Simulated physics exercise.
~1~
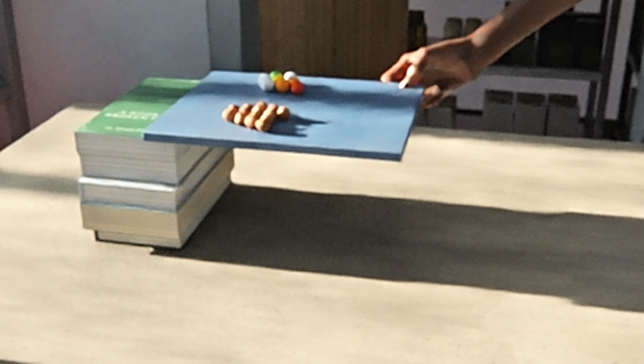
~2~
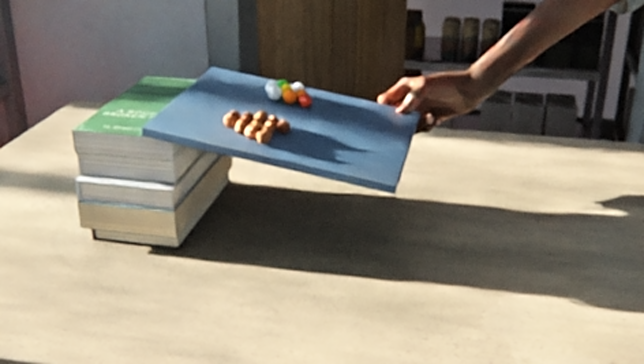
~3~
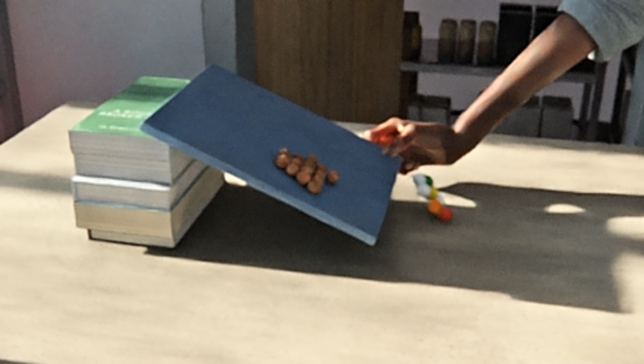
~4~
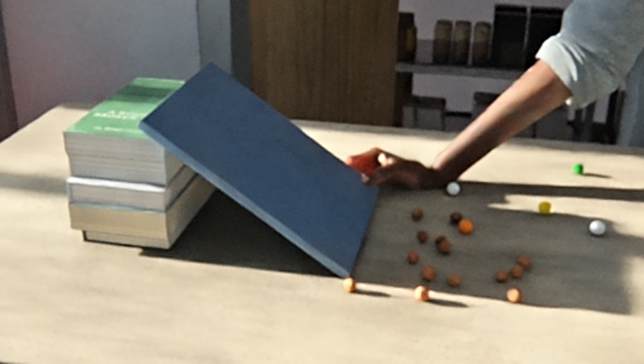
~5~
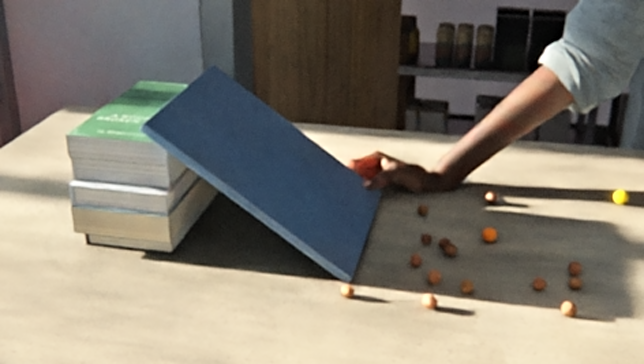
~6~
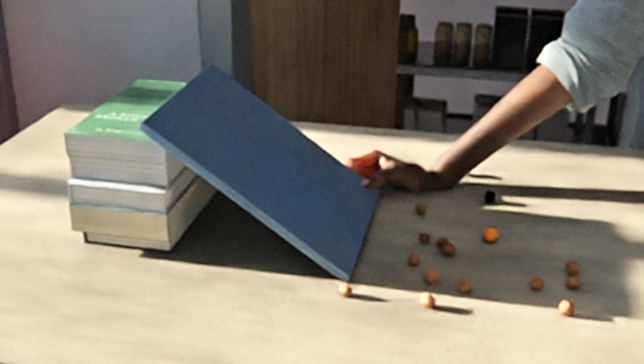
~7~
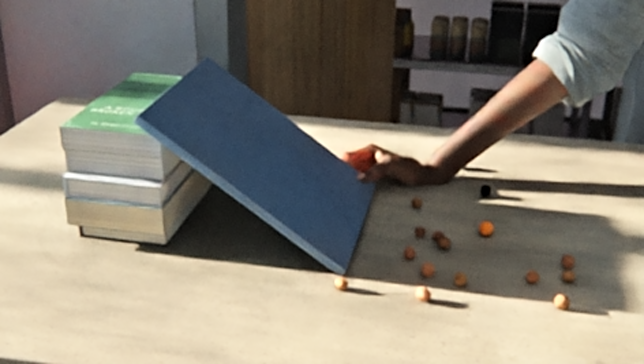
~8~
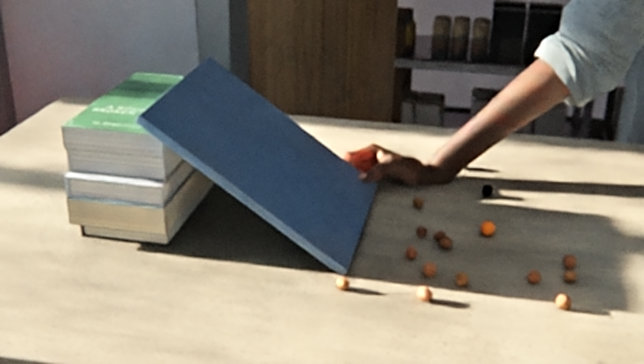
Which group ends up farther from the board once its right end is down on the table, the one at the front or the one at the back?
The colourful balls at the back end up farther away. Most of them roll off to the right and out of sight, while the brown pieces from the front stay scattered near the board.
